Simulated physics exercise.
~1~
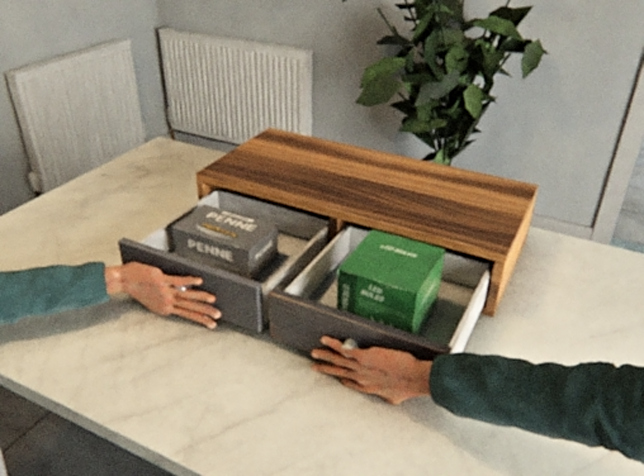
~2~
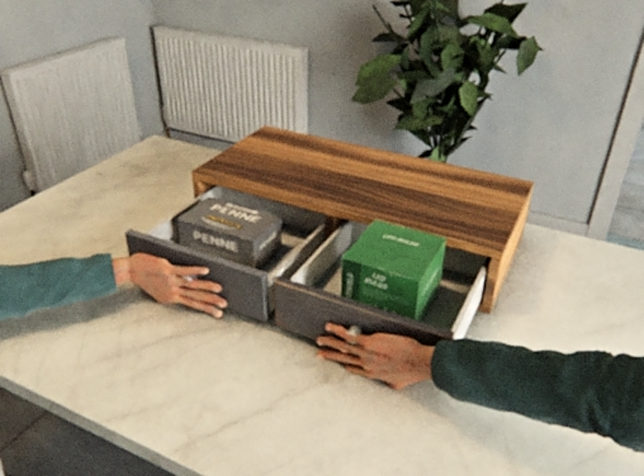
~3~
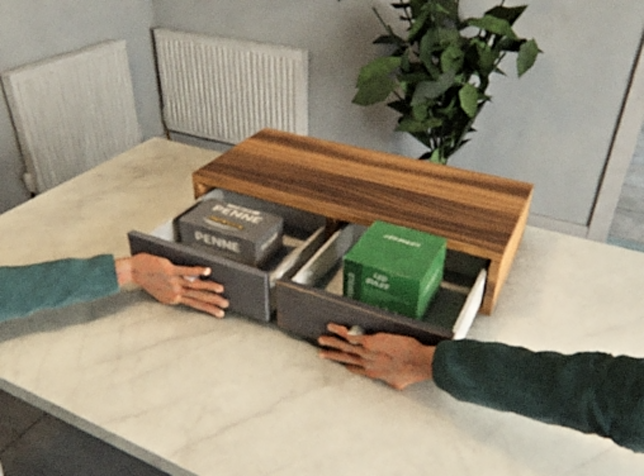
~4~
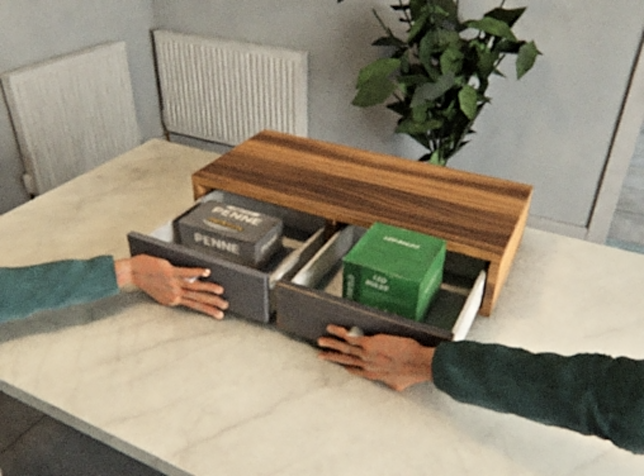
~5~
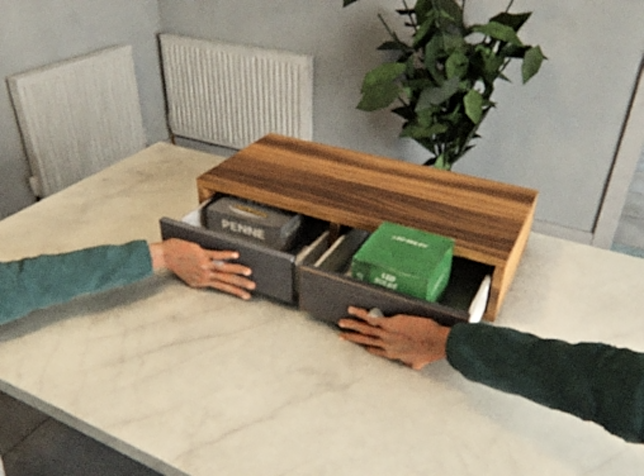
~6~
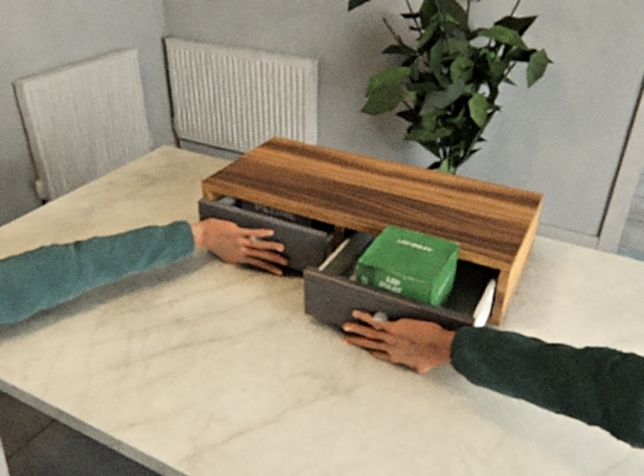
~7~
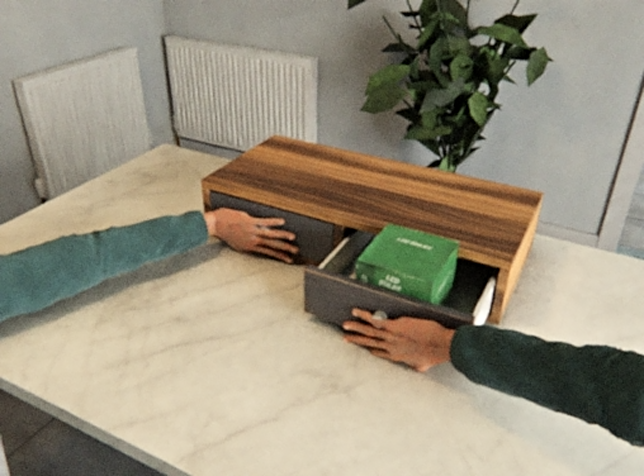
Two open drawers in a low wooden cabinet, one holding a grey penne box and the other a green box, were pushed inward by two hands, and the left one closed completely while the right stayed partly open with the green box showing.
